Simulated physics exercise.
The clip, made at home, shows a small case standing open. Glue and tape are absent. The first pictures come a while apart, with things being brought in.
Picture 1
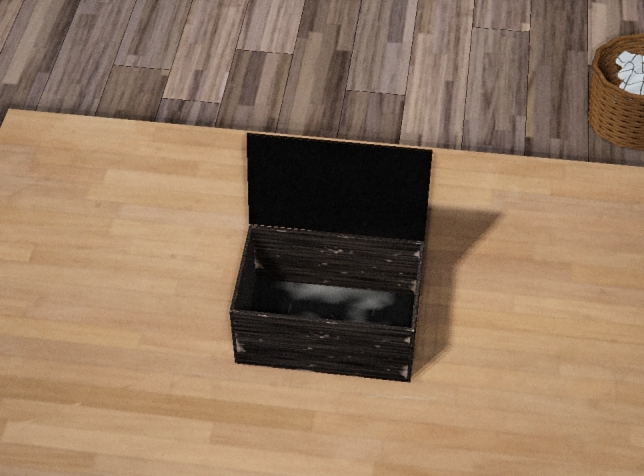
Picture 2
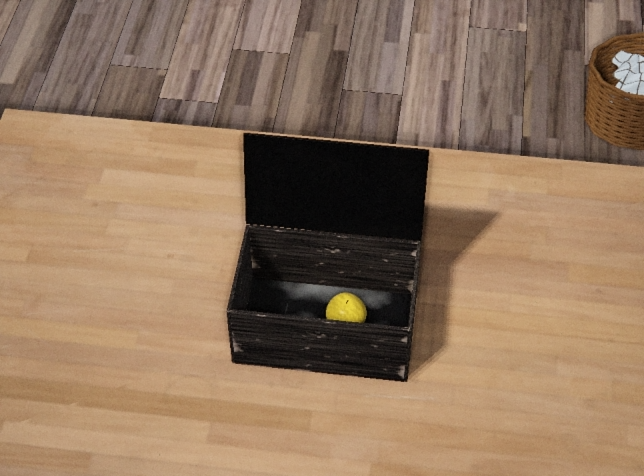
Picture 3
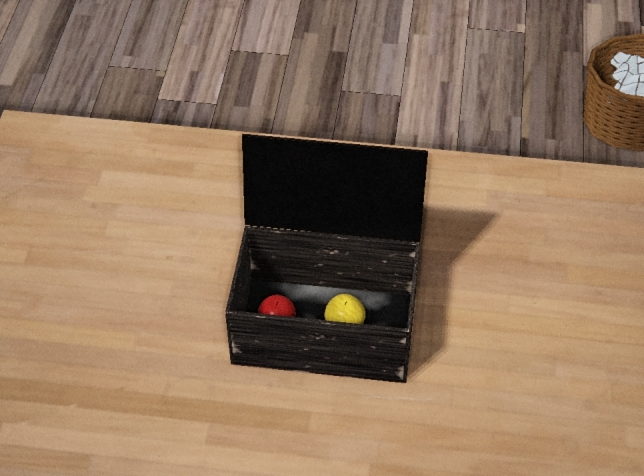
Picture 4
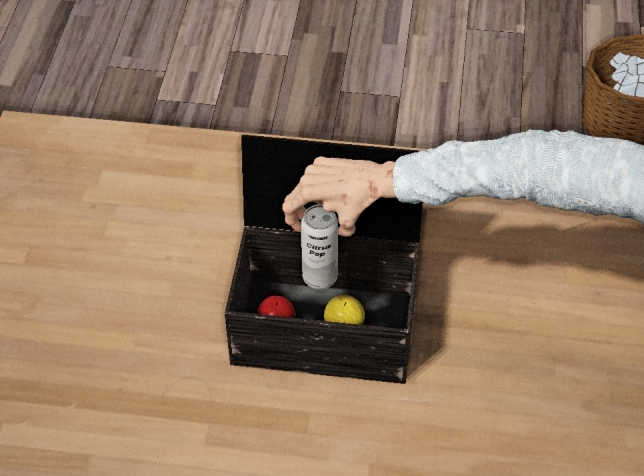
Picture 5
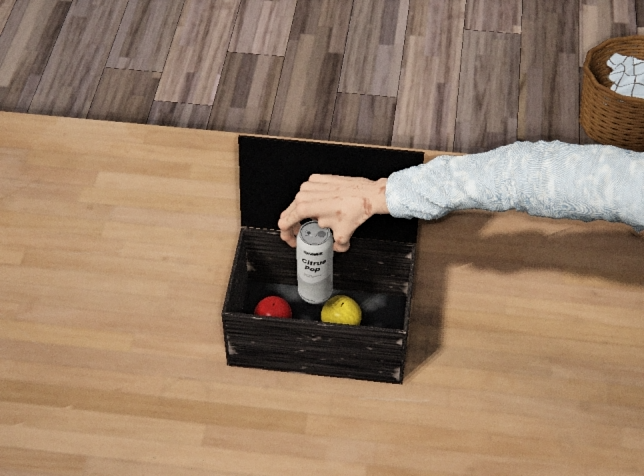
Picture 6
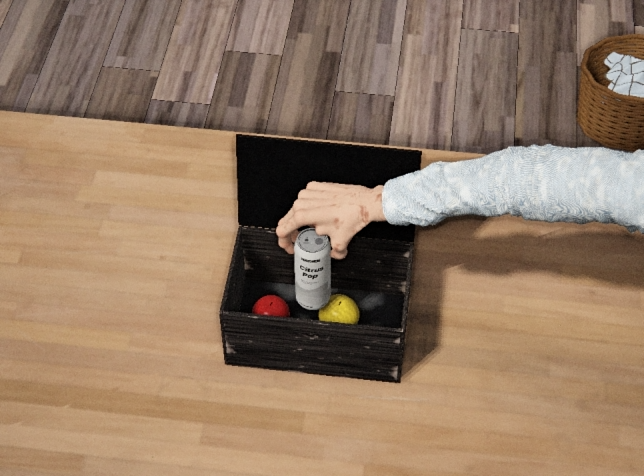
In the video, a small dark case stands open on a wooden surface, with a yellow ball and then a red ball appearing inside, before a hand reaching from the right lowers a white can into it, still gripping it.
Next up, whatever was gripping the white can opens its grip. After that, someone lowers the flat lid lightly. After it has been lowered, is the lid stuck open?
No gap.
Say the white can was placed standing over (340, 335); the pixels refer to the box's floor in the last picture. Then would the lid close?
Once it's packed that way, the lid stays propped up.
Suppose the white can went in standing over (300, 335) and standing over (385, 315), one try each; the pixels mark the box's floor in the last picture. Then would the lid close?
On the first try the lid remains open; on the second it remains open.
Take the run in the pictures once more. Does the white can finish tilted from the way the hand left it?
Simply put, it gets tilted.
Then, 0.50 s after the last picture, white can tipped 71° from how it was near (292, 286); yellow apple rolled a little.
Then, 1.20 s after the last picture, lid starting down; white can on its side near (290, 289); yellow apple rolled about its own width.
Then, 1.60 s after the last picture, lid 58° above the rim; white can on its side near (290, 290); yellow apple rolled about its own width; red apple rolled a little.
Then, 1.90 s after the last picture, lid 13° above the rim; white can on its side near (289, 291); yellow apple rolled about its own width; red apple rolled a little.
At rest, lid shut; tipped over in the box, white can; moved from the start, yellow apple; red apple in place. Seen from the same camera at the end, white can near (289, 291).
